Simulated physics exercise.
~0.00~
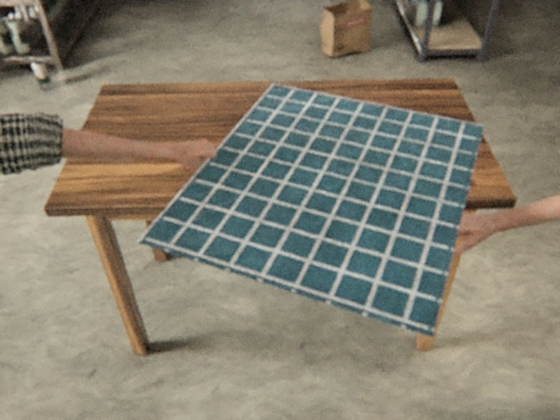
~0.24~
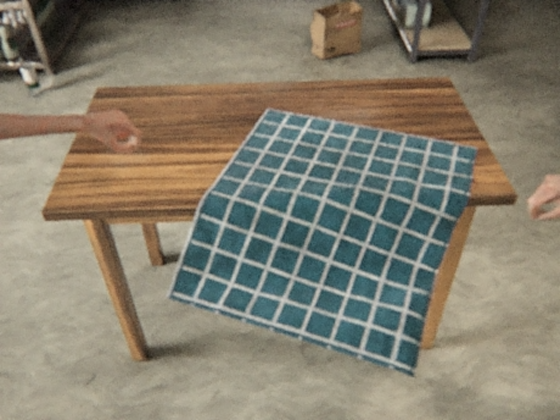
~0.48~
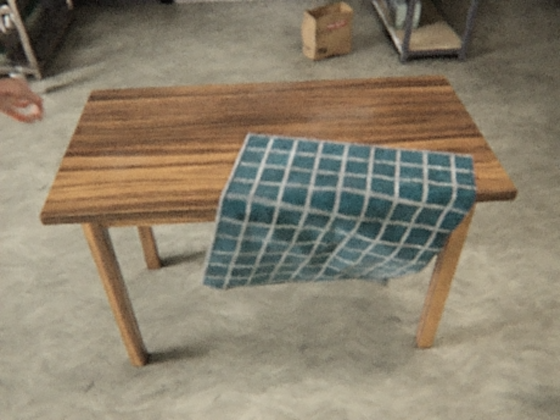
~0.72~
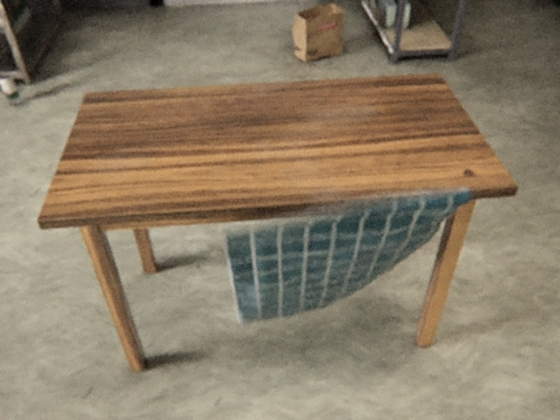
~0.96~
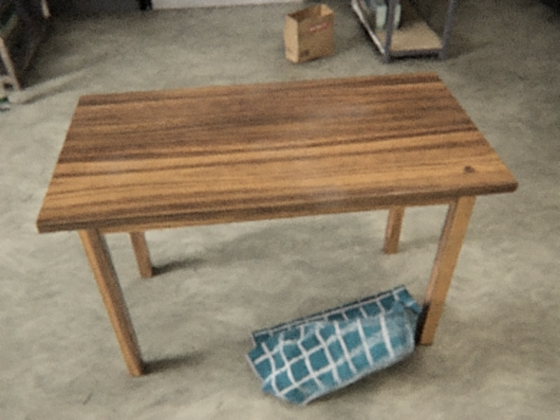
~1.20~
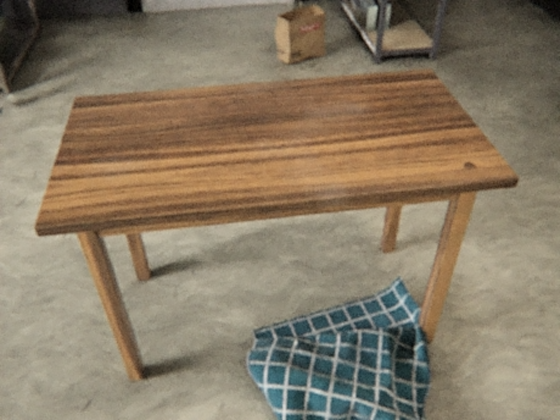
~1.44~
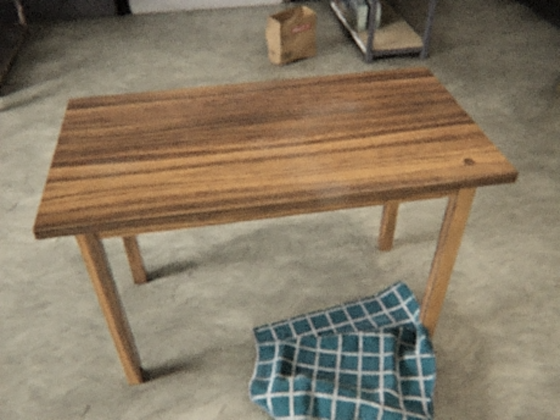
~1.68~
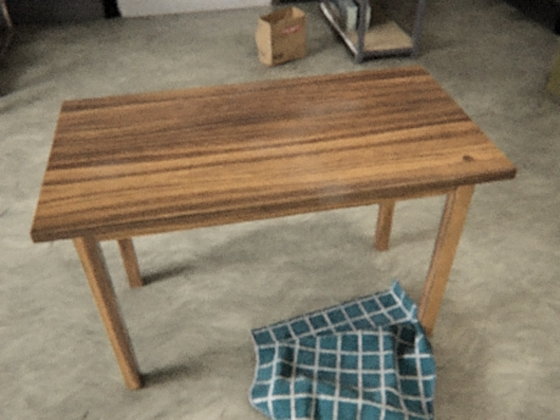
In a room with a concrete floor, two hands let go of a teal and white checked cloth over the front edge of a wooden table, and it drooped, slid off and landed crumpled on the floor by the right front leg.
